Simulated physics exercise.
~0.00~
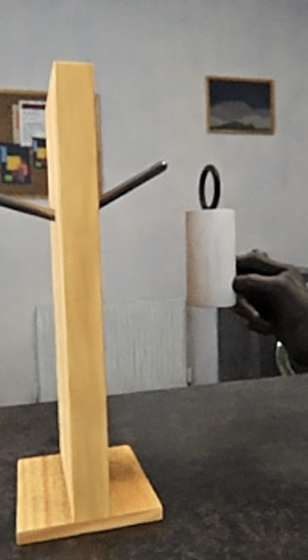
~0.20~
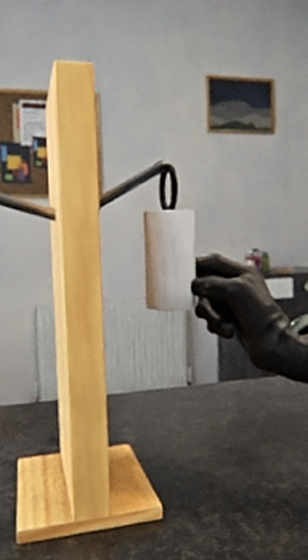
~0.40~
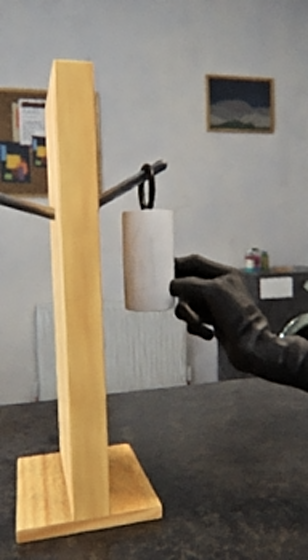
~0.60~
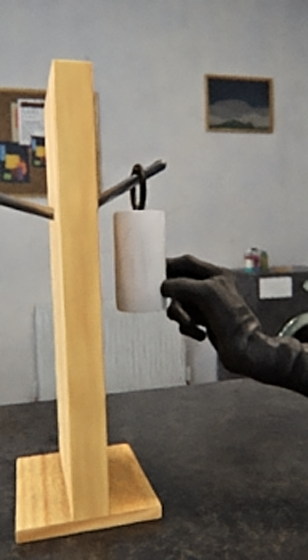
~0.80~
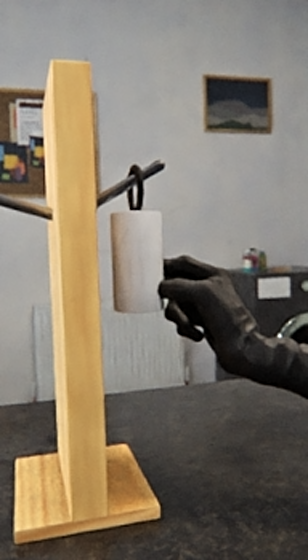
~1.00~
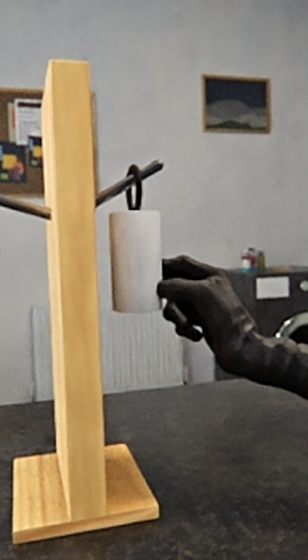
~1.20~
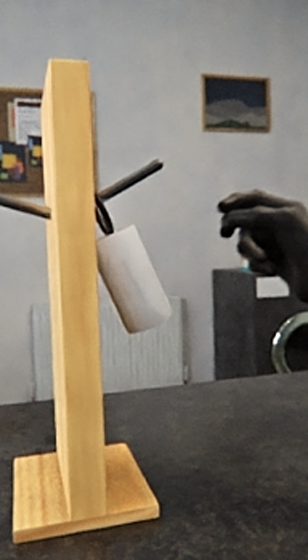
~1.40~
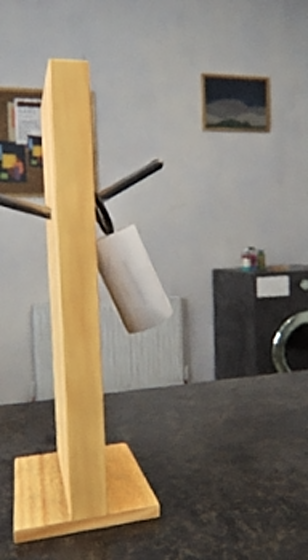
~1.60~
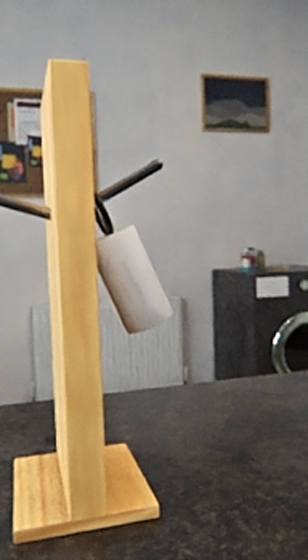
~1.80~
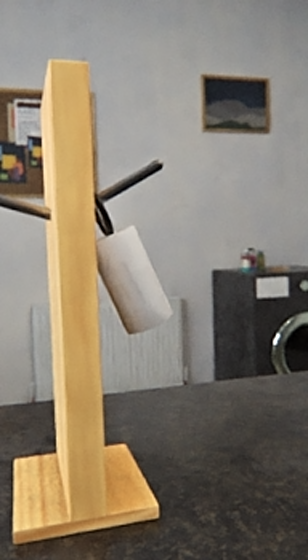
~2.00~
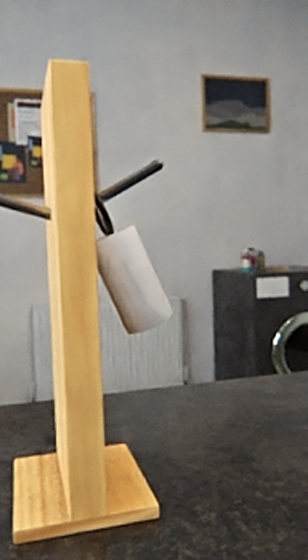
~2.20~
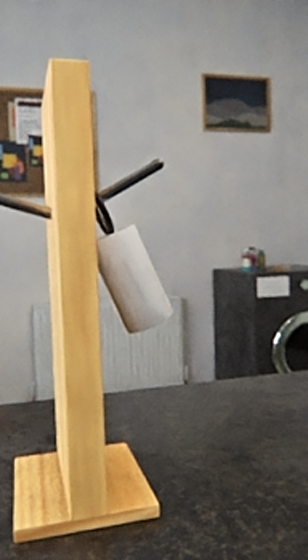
A dark hand hangs a white cylinder on a wooden stand's peg, where it stays tilted.
